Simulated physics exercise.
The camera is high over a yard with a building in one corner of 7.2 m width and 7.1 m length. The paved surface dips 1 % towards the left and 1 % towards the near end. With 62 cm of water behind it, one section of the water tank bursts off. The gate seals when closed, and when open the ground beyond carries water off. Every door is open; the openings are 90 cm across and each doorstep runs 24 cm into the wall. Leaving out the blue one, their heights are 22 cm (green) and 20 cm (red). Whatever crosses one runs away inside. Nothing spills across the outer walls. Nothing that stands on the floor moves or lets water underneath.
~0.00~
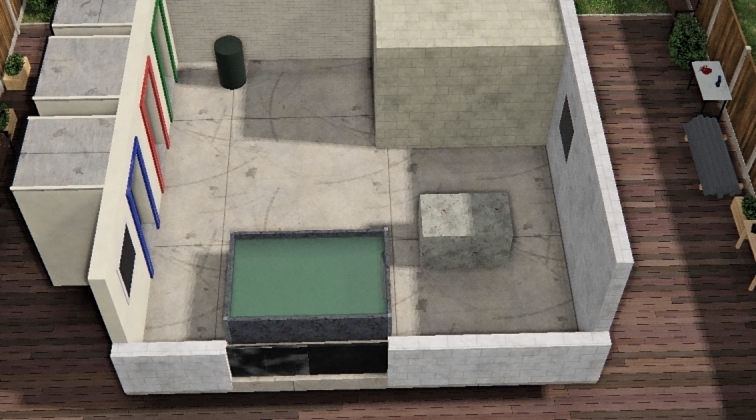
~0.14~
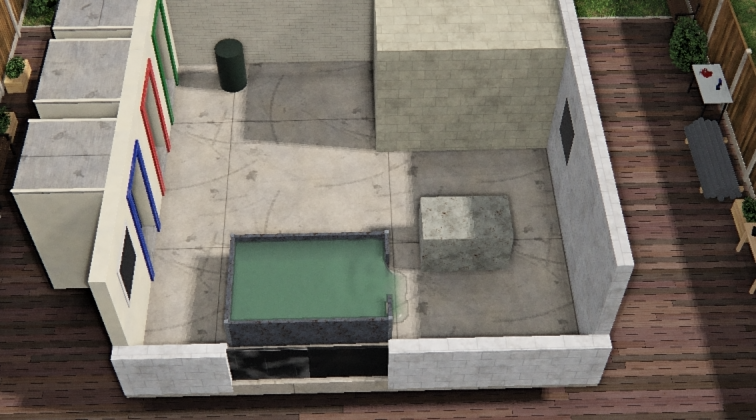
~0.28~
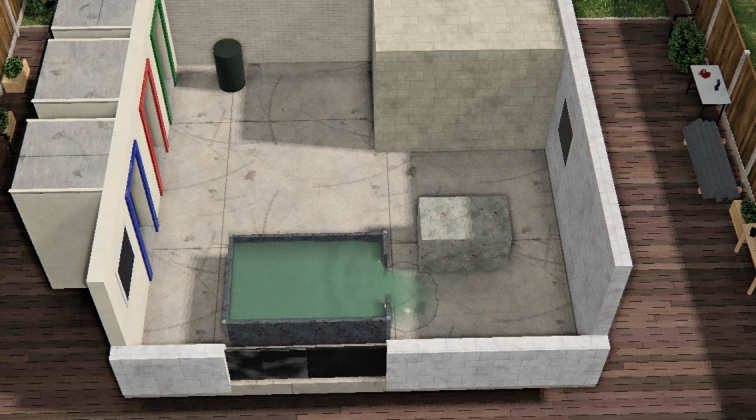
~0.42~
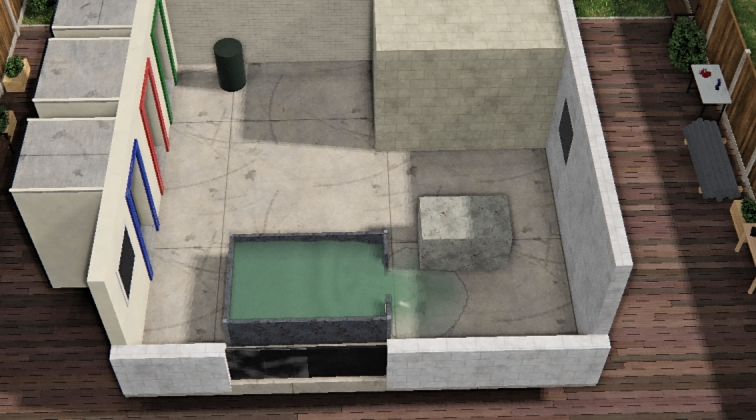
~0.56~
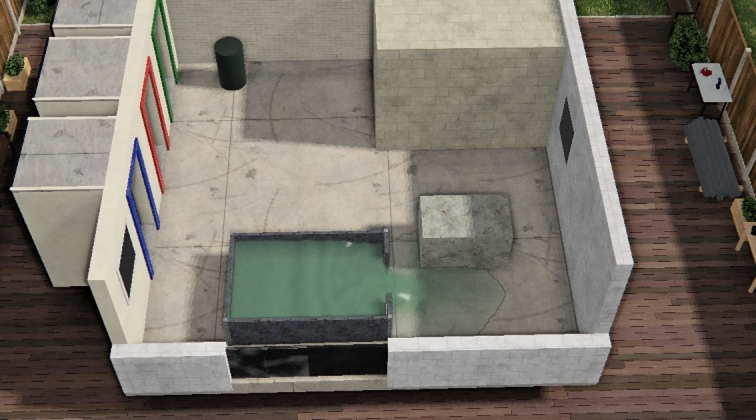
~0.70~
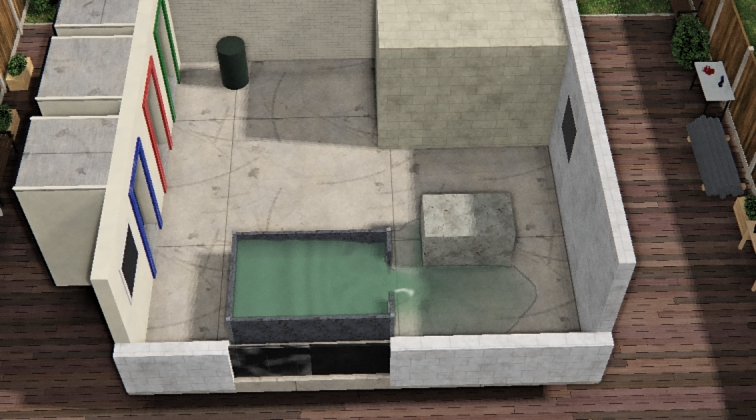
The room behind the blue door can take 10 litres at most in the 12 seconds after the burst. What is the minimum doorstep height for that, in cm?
Close to 10.5 cm is just enough.
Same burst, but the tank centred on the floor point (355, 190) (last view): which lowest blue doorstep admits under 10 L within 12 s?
Then roughly 9.0 cm.
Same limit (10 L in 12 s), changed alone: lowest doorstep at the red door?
Roughly 5.5 cm at red.
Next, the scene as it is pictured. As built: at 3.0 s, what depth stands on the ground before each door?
In cm: Blue 0, green 0, red 0.
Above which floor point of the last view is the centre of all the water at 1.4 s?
At about (351, 300).
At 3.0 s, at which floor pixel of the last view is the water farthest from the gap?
Near (541, 149).
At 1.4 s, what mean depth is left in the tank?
Roughly 47 cm on average.
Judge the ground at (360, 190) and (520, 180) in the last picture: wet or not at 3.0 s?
In that order: Flooded, under water.
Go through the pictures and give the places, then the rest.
The first picture shows still water, 62 cm deep, in the water tank at (309, 276); the blue door at (144, 215) is dry.
In the second picture, the front is at (402, 316), 0.3 m from the gap at (386, 291); 0.2 m2 of floor is wet, 62 cm left at the back.
In the third picture, the gap is at (385, 292), the front 0.8 m out at (432, 309); the back of the water tank holds 62 cm.
In the fourth picture, the front is at (463, 296), 1.3 m from the gap at (385, 291); 1.5 m2 of floor is wet, 62 cm left at the back.
In the fifth picture, the front is at (499, 297), 1.9 m from the gap at (386, 290); 2.6 m2 of floor is wet, 62 cm left at the back.
In the sixth picture, water pours out at (388, 289) and has run 2.4 m, to (531, 298); about 5 cm deep outside, 62 cm at the back; the blue door at (147, 215), 4.2 m from the gap, is still 4.2 m from the nearest water.
After 1.4 s water covers 20 % of the floor, deepest (33 cm) near (396, 298); it has not reached the blue door.
After 3.0 s water covers 30 % of the floor, deepest (32 cm) near (555, 294); it has not reached the blue door.
After 12.0 s water covers 85 % of the floor, deepest (18 cm) near (154, 371); 13 cm at the blue door, 0 litres in over its 21 cm doorstep.
At the blue door as built, the water arrived by 7.2 s and peaked near 13 cm at 12.0 s.
With a doorstep of 9.5 cm, 16 litres would have come in within the 12 s; with 11.5 cm, 6 litres. So under 10 litres takes about 10.5 cm.
